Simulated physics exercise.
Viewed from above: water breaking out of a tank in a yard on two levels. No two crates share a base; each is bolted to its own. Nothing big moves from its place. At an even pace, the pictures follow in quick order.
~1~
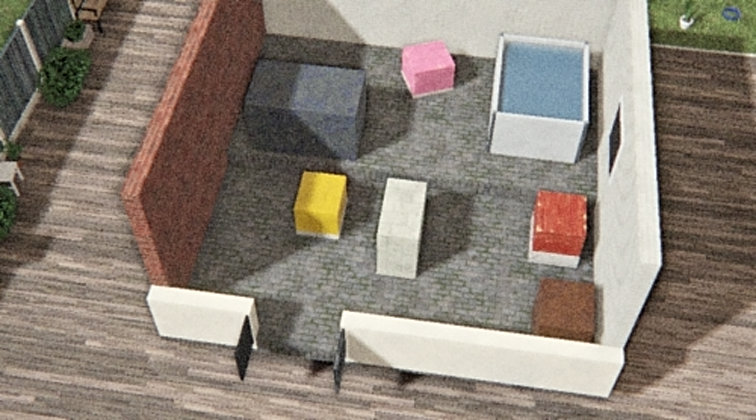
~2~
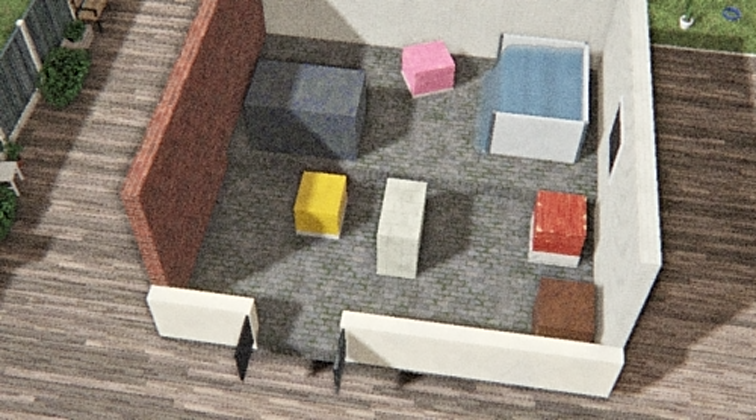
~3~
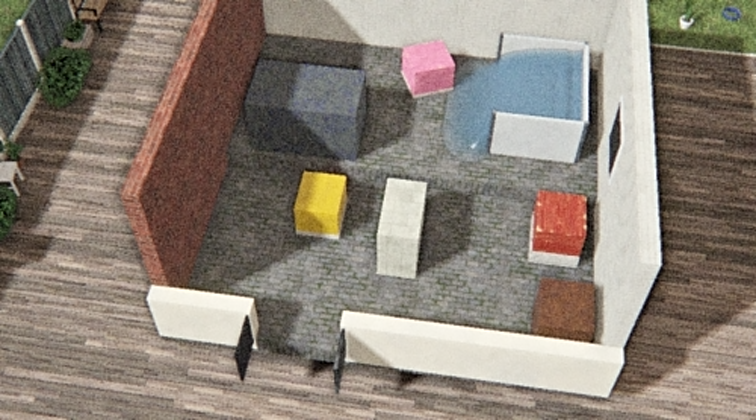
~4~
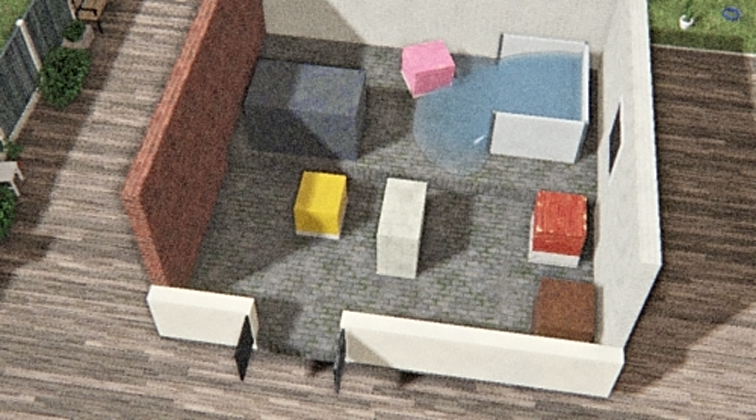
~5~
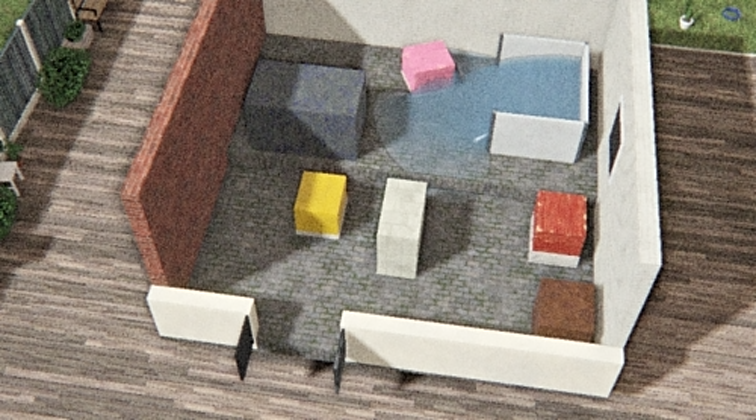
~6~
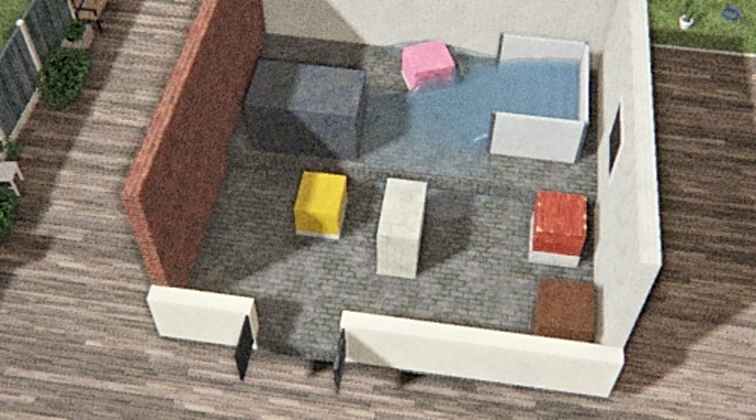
Blue water pours from the open tank and spreads left across the paved yard among crates.
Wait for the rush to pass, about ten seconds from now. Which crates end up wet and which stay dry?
In order: The red crate remains clear of the water all along, the pink crate doesn't remain clear of the water all along, the yellow crate doesn't remain clear of the water all along.
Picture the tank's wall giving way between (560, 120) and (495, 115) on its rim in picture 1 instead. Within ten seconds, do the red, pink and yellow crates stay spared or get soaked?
The red crate gets drenched; the pink crate stays untouched; the yellow crate gets drenched.
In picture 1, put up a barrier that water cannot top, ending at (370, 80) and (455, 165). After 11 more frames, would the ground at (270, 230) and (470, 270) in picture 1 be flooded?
Untouched, reached.
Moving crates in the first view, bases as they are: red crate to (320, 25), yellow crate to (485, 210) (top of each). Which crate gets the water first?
Answer: The one in pink.
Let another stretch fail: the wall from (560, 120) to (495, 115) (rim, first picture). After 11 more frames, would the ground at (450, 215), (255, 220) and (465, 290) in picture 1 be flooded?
Soaked, untouched, soaked.
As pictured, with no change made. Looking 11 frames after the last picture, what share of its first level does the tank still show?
Around 18 percent, give or take.
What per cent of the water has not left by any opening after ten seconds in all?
Close to 78 in a hundred.
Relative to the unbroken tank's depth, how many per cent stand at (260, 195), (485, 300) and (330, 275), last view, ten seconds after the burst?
Going in order, that's 4, 12 and 8 %.
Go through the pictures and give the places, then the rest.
The first frame shows still water in the open tank at (542, 81).
In the second frame, water pours out at (496, 100) and has run to (495, 71).
In the third frame, the front is at (461, 157), out from the gap at (496, 101).
In the fourth frame, the front is at (438, 162), out from the gap at (496, 103).
In the fifth frame, water pours out at (496, 103) and has run to (378, 120).
In the sixth frame, the front is at a hidden place, out from the gap at (495, 104).
A moment on, water covers 40 % of the floor; the red crate not reached, the pink crate water round its plinth, the yellow crate water round its plinth.
Next, water covers 55 % of the floor; the red crate not reached, the pink crate water round its plinth, the yellow crate water round its plinth.
Then, water covers 80 % of the floor; the red crate water round its plinth, the pink crate water round its plinth, the yellow crate water round its plinth.
Later, water covers 95 % of the floor; the red crate water round its plinth, the pink crate water round its plinth, the yellow crate water round its plinth.
In the end, water covers 95 % of the floor; the red crate stayed above the water, the pink crate was topped, the yellow crate was topped.
